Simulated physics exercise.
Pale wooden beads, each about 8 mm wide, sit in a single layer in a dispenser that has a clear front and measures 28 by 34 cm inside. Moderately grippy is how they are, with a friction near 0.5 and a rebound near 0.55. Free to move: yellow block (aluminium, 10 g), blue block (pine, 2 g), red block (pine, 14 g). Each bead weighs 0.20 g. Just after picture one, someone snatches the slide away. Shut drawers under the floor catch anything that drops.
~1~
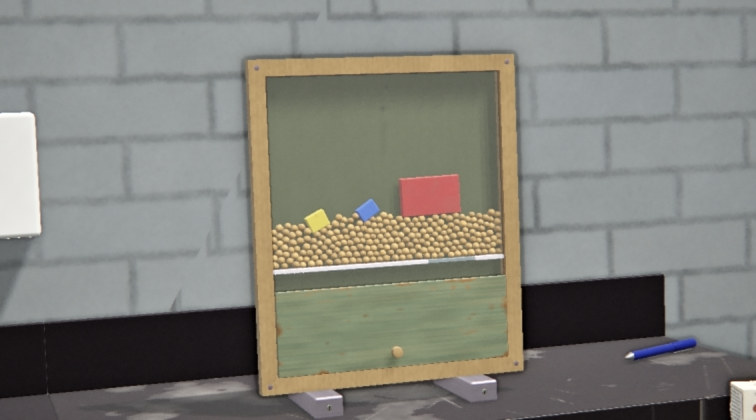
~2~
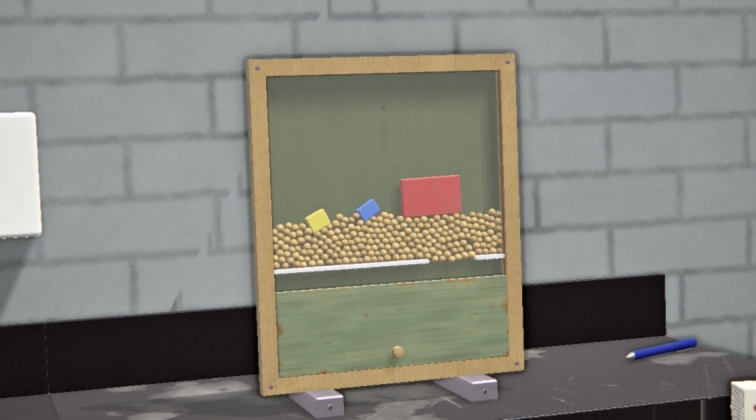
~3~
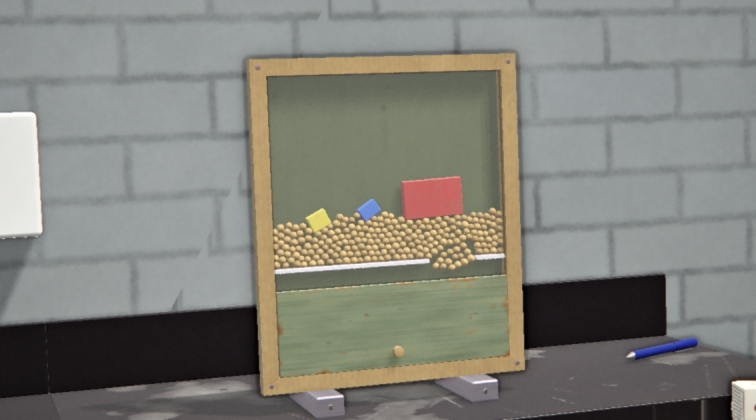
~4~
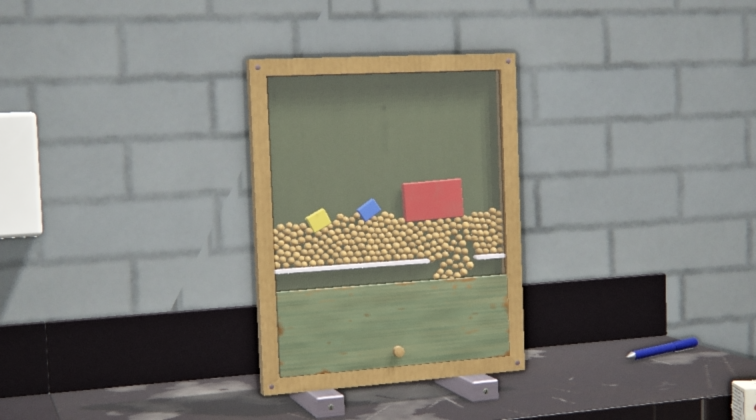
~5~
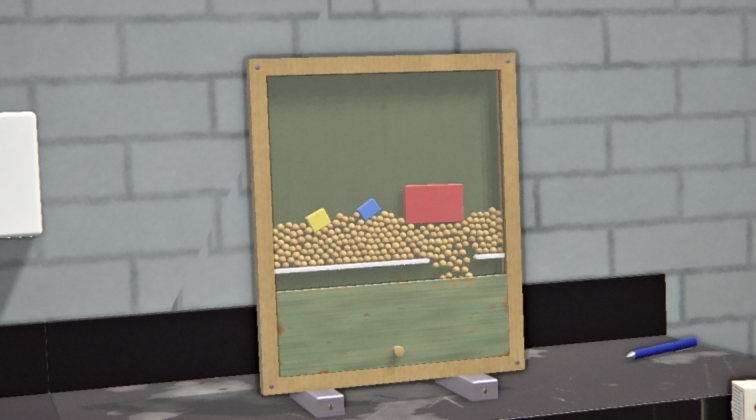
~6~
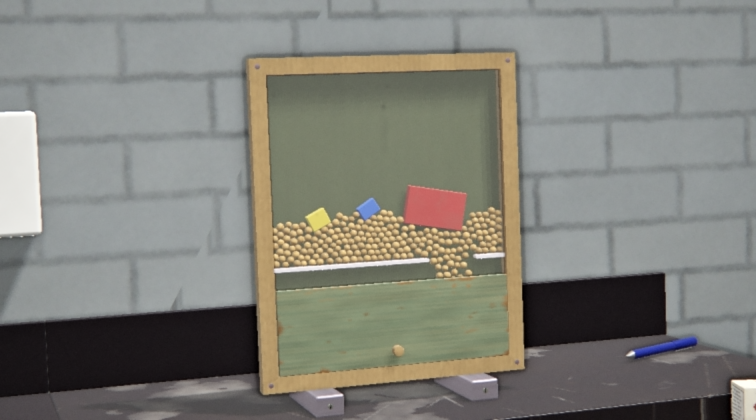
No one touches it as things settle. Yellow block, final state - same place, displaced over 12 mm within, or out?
Held.
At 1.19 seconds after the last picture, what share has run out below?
Roughly 45 in a hundred by then.
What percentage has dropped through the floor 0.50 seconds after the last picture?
Around 35 per cent.
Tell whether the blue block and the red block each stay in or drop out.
Result - blue: Escaped, red: Escaped.
Then, 0.16 s after the last picture, 25 % are out; yellow block moved 0.0 cm tilted 26°; blue block moved 0.1 cm tilted 33°; red block moved 5.7 cm tilted 67°.
Then, 0.50 s after the last picture, 35 % are out; yellow block moved 0.0 cm tilted 26°; blue block moved 0.1 cm tilted 34°; red block below the floor.
Then, 1.19 s after the last picture, 45 % are out; yellow block moved 0.0 cm tilted 26°; blue block moved 5.7 cm tilted 25°; red block below the floor.
All still 2.1 s after it, 45 % are out; yellow block moved 0.0 cm tilted 26°; blue block below the floor; red block below the floor.
